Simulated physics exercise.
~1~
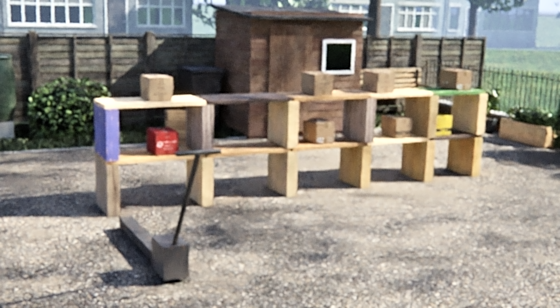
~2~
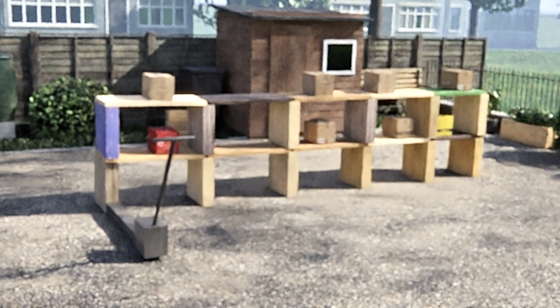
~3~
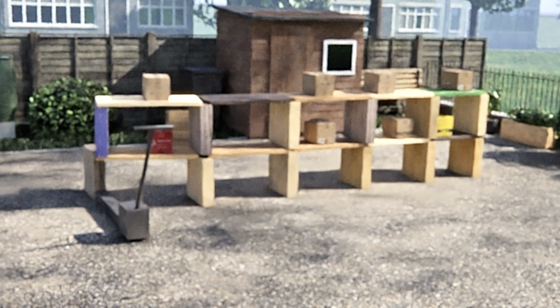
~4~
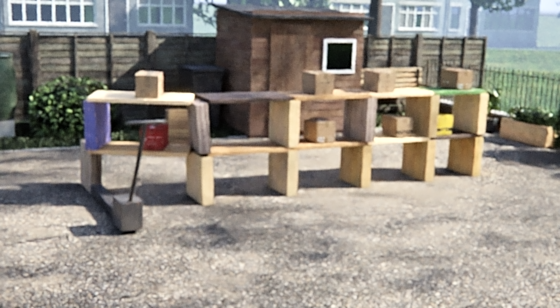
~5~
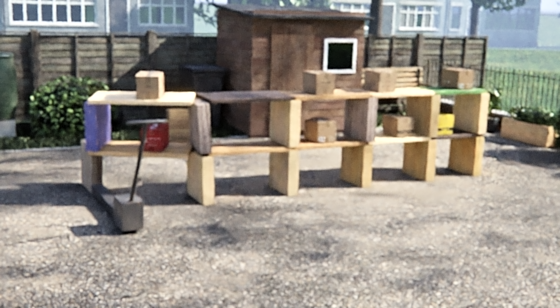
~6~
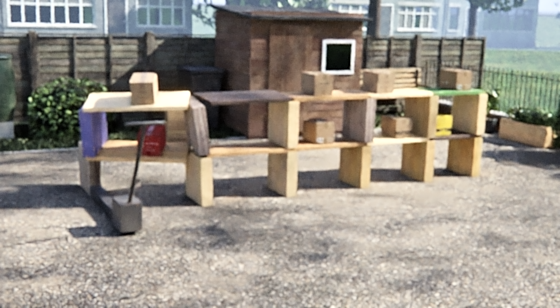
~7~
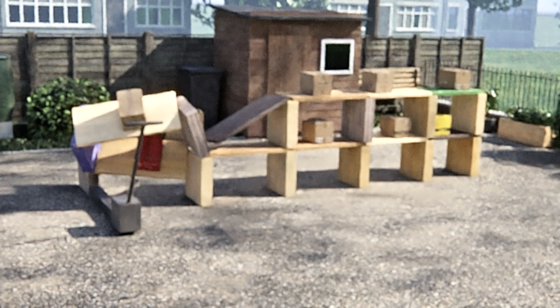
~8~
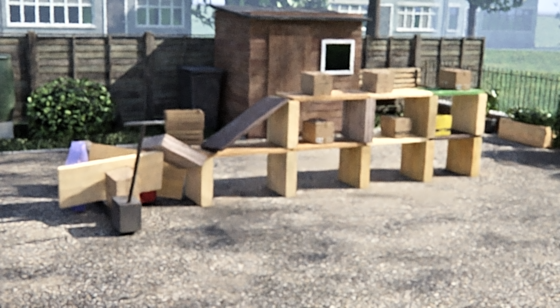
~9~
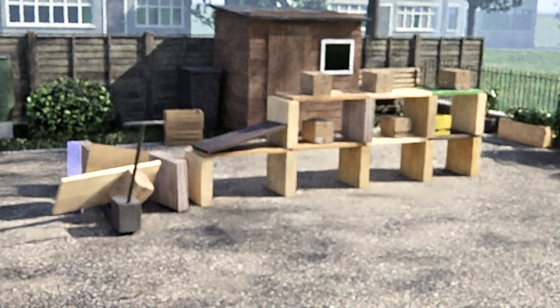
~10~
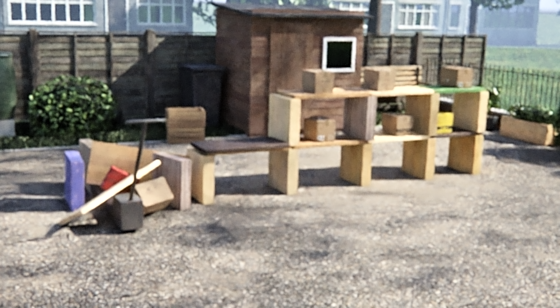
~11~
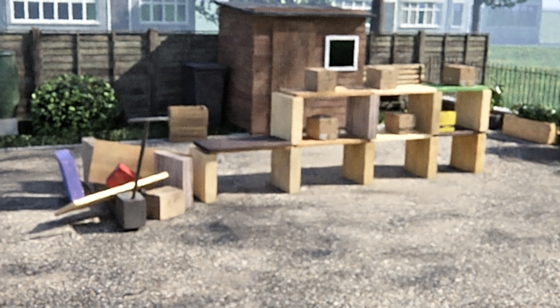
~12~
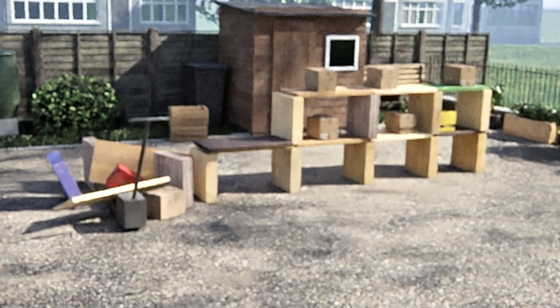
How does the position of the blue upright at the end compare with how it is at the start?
At the start the blue upright stands upright at the left end of the structure. By the end it is on its side on the ground at the left of the fallen heap.
